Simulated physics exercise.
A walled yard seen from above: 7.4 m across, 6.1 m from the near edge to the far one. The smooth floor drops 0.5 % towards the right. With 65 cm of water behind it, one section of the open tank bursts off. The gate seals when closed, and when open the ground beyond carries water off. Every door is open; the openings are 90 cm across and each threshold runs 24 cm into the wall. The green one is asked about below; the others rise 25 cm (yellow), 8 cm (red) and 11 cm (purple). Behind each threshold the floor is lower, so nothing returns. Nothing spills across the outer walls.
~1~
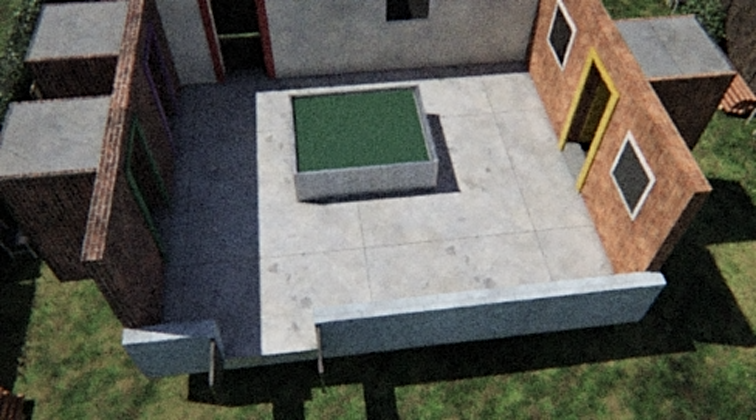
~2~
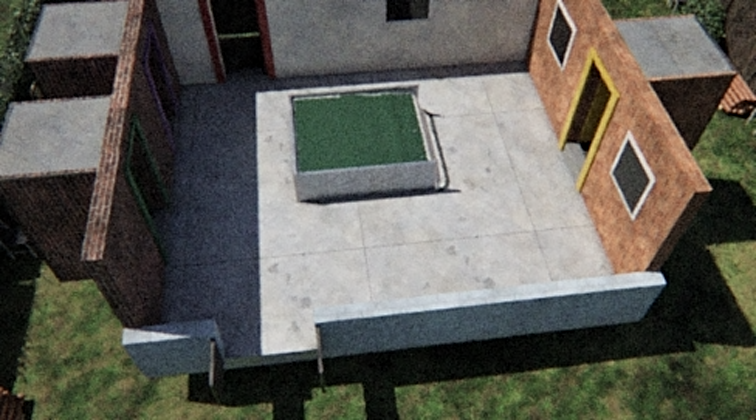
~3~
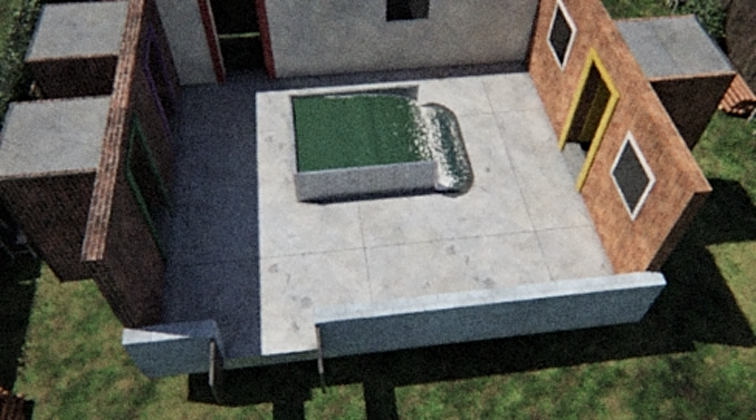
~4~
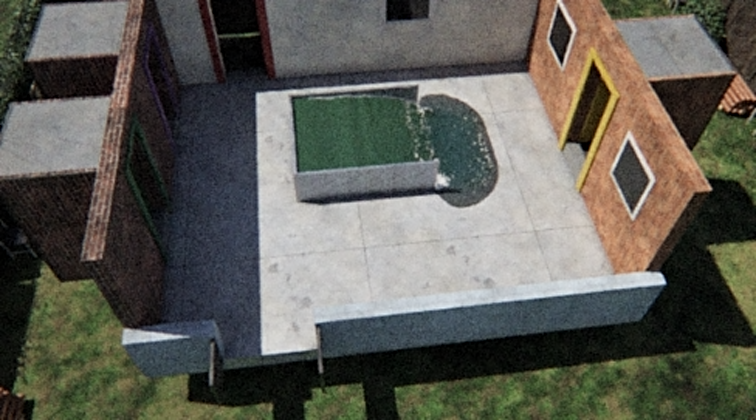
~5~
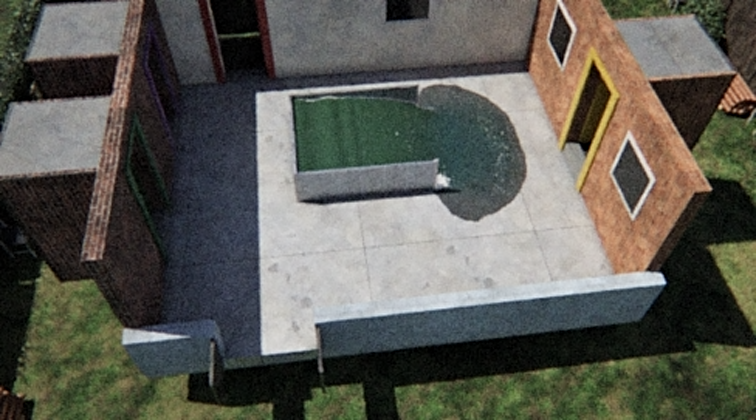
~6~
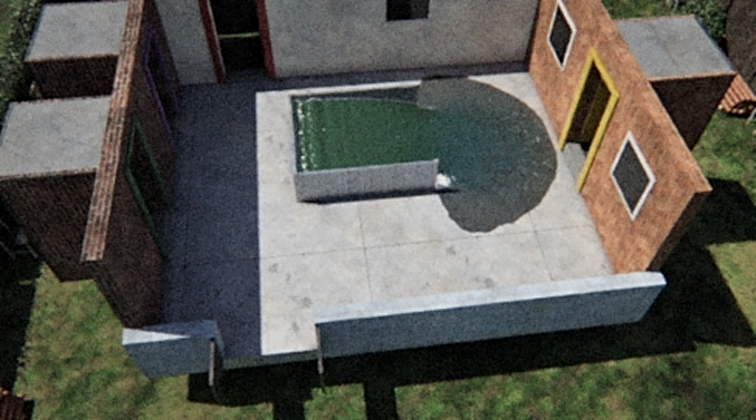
In a walled yard, dark green water bursts from an open tank's right side and spreads across the pale floor.
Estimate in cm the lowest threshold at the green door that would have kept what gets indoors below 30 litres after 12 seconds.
About 7.5 cm.
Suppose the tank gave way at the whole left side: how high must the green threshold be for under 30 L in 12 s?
Then roughly 19 cm.
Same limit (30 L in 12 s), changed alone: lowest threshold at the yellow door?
Roughly 28 cm at yellow.
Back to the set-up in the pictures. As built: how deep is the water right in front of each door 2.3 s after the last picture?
Depths in cm: Yellow 28, red 0, green 0, purple 0.
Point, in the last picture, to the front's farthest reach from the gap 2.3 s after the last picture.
At about (626, 300).
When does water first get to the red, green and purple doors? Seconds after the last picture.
Red 3.6 s, green 5.5 s, purple 4.5 s.
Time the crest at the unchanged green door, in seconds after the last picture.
Near 7.5 s.
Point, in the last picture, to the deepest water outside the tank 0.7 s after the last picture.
At about (549, 141).
Then, 0.7 s after the last picture water covers 30 % of the floor, deepest (40 cm) near (549, 141); it has not reached the green door.
Then, 2.3 s after the last picture water covers 35 % of the floor, deepest (38 cm) near (526, 64); it has not reached the green door.
Then, 11.3 s after the last picture water covers 100 % of the floor, deepest (10 cm) near (288, 287); 8 cm at the green door, 0 litres in over its 22 cm threshold.
At the green door as built, the water peaked near 12 cm, 7.5 s after the last picture.
With a threshold of 6 cm, 51 litres would have come in within the 12 s; with 9.5 cm, 8 litres. So under 30 litres takes about 7.5 cm.
